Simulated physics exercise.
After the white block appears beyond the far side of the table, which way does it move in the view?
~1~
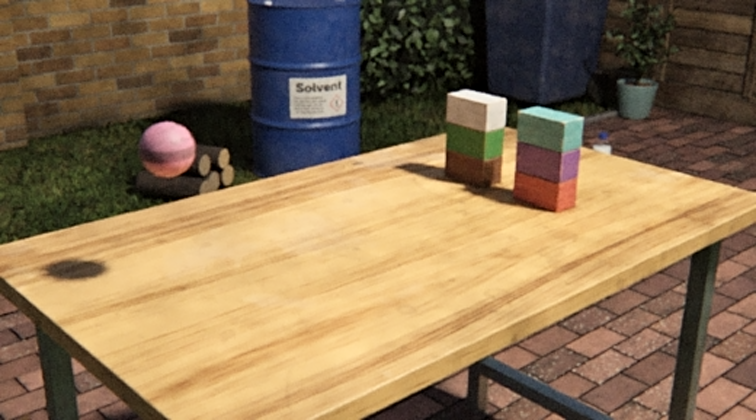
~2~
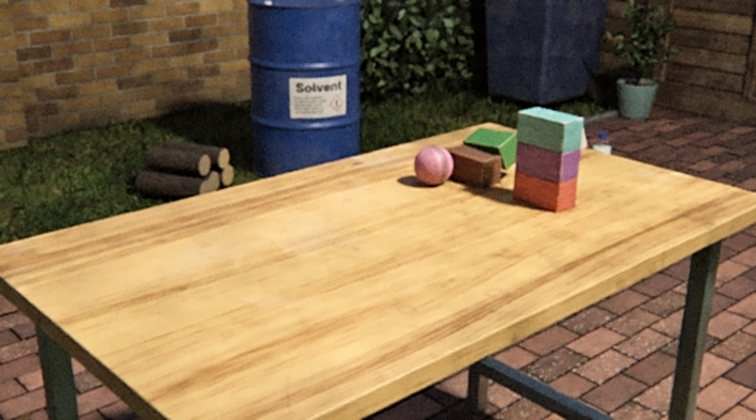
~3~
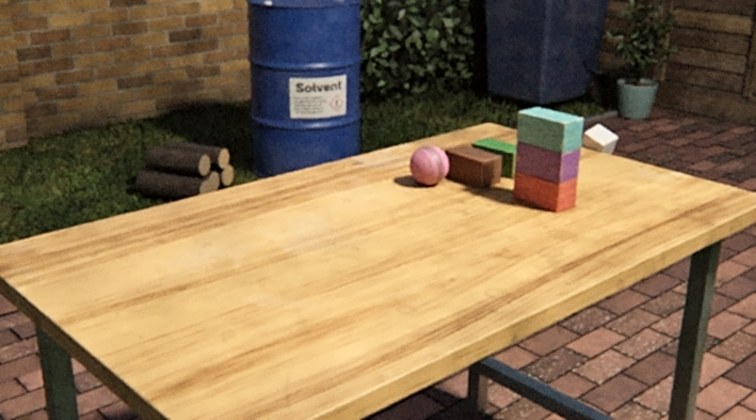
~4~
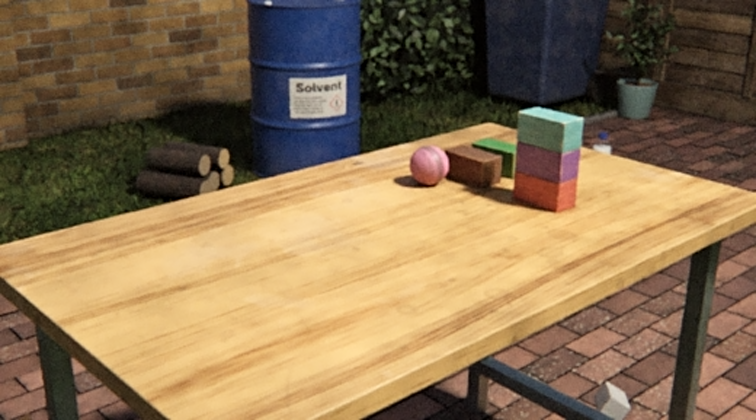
It moves down, ending up low in the view on the brick paving.
